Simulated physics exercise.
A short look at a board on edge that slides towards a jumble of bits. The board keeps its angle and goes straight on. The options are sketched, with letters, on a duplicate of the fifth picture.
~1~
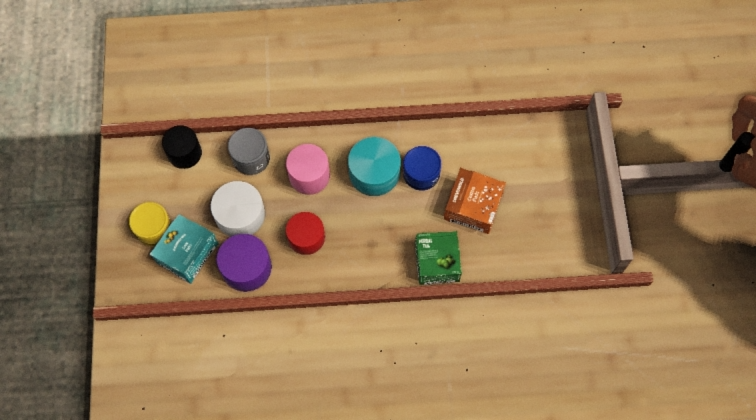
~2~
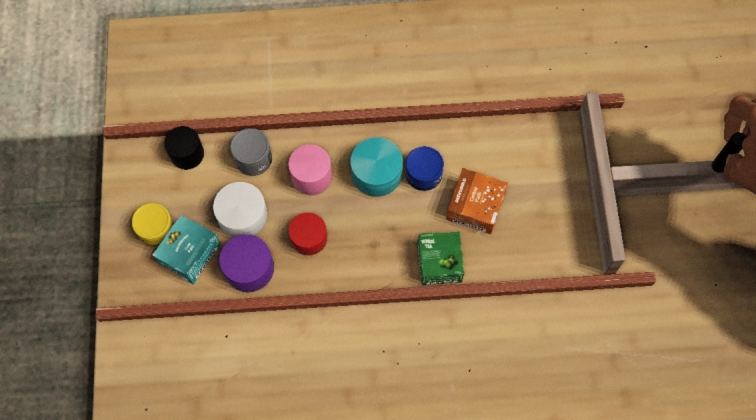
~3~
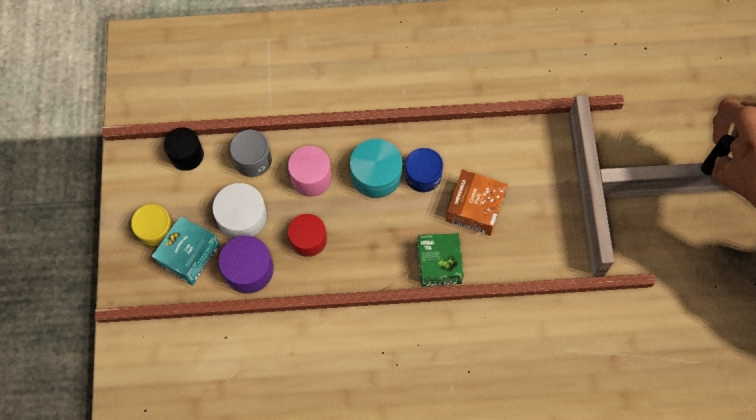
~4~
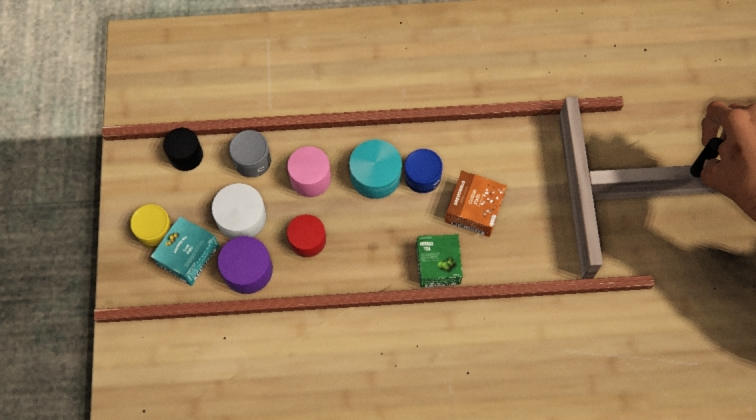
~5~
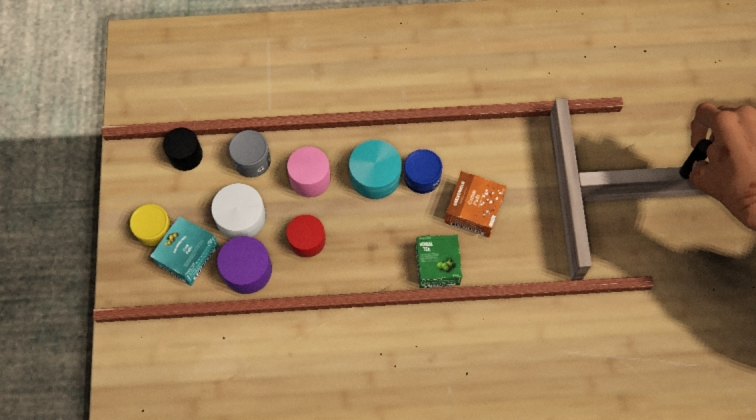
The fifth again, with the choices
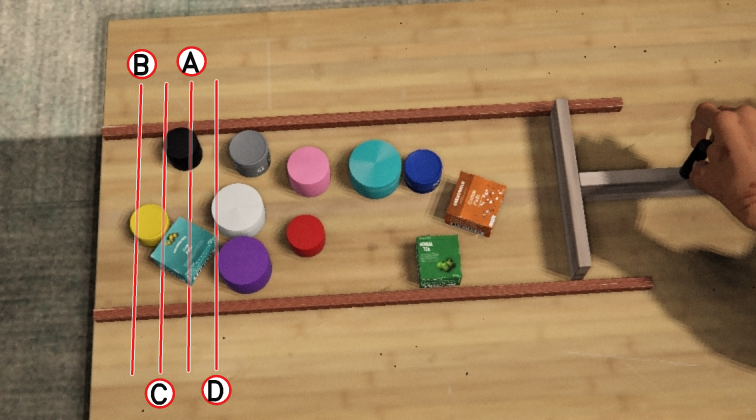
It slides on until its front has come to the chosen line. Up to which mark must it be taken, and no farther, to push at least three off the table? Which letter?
A.
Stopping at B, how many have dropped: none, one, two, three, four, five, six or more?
Six or more.
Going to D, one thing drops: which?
It is the yellow tub.
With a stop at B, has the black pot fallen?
By then, yes.
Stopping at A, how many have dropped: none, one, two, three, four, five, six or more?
By then, four.
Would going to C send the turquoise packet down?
Yes.
On the copy, A at (190, 218); B at (137, 221); C at (164, 220); D at (216, 217).
On A. First, board (436, 187); green box (412, 263); turquoise tin (362, 170).
Then, board (298, 195); yellow tub (145, 223); black pot (157, 147).
Finally, board (188, 201); yellow tub over the edge; turquoise packet over the edge; four fallen.
By contrast, B drops eight, but is farther than needed; C drops seven, but is farther than needed; D drops only one.
